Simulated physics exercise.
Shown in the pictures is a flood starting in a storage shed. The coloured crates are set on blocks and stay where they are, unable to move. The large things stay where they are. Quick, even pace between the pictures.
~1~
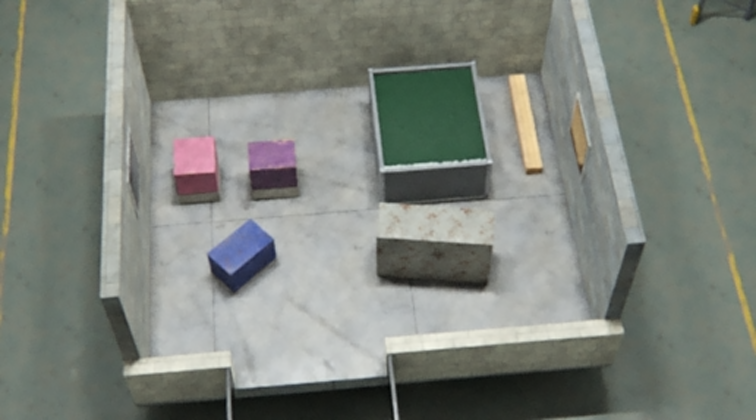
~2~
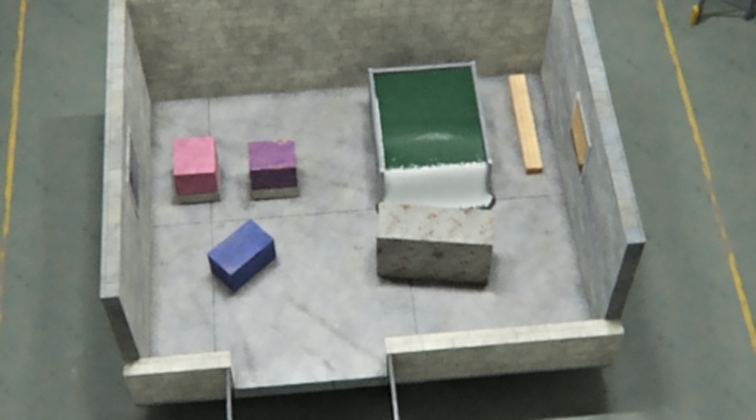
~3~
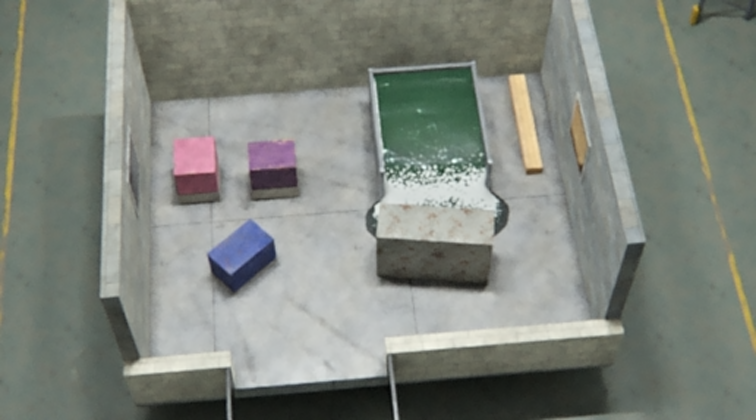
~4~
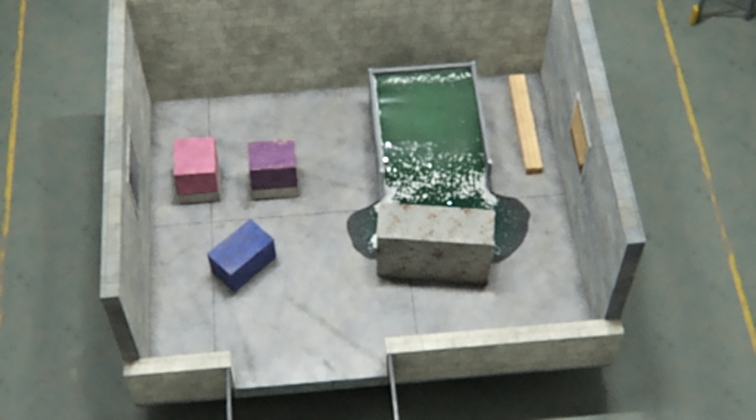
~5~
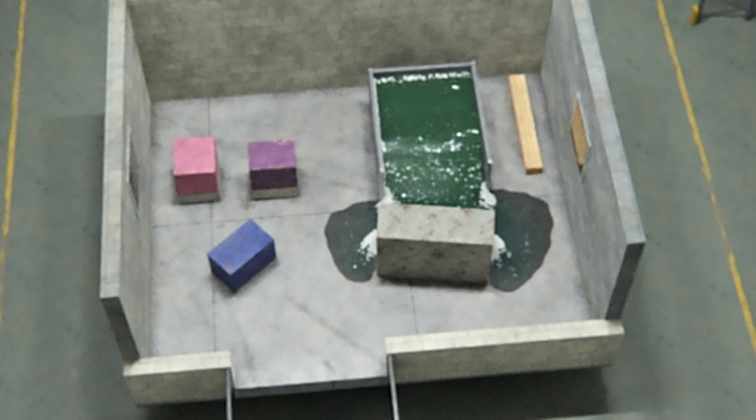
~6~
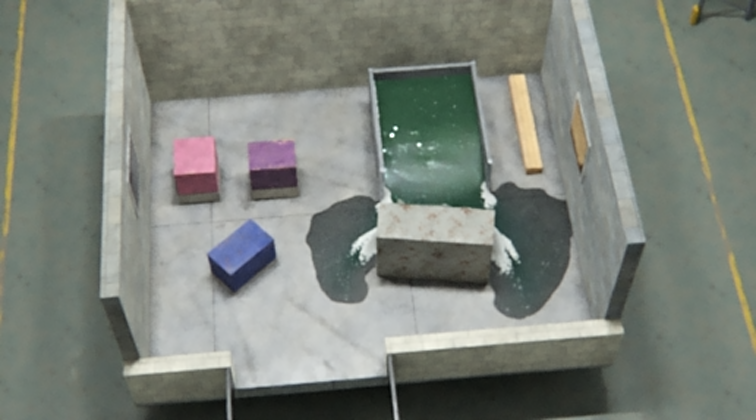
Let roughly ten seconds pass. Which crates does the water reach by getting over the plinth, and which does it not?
Purple crate: Safe; pink crate: Safe; blue crate: Not safe.
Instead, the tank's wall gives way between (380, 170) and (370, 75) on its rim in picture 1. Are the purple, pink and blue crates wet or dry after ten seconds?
Going crate by crate, the purple one gets flooded, the pink one gets flooded and the blue one gets flooded.
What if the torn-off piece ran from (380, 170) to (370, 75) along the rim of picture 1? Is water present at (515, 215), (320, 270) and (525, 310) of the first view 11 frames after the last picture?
As listed: Dry, flooded, not flooded.
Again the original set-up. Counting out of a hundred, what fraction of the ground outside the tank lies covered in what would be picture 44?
About 95 %.
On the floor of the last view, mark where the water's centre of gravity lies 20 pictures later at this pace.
Roughly (407, 222).
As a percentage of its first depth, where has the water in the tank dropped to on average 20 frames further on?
I make it 24 per cent.
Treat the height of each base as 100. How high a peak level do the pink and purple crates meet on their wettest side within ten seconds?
70 and 50 per cent, roughly.
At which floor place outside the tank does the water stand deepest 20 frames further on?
Point to roughly (536, 78).
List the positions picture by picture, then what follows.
In the first picture, still water in the water tank at (429, 119).
In the second picture, water pours out at (435, 188) and has run to (492, 198).
In the third picture, the front is at (500, 223), out from the gap at (434, 189).
In the fourth picture, the front is at (518, 238), out from the gap at (434, 190).
In the fifth picture, the front is at (515, 285), out from the gap at (434, 191).
In the sixth picture, the front is at (538, 304), out from the gap at (434, 191).
A moment on, water covers 30 % of the floor; the purple crate water round its plinth, the pink crate not reached, the blue crate water round its plinth.
Next, water covers 55 % of the floor; the purple crate water round its plinth, the pink crate water round its plinth, the blue crate water round its plinth.
Then, water covers 85 % of the floor; the purple crate water round its plinth, the pink crate water round its plinth, the blue crate water round its plinth.
Later, water covers 95 % of the floor; the purple crate water round its plinth, the pink crate water round its plinth, the blue crate water round its plinth.
In the end, water covers 100 % of the floor; the purple crate stayed above the water, the pink crate stayed above the water, the blue crate was topped.
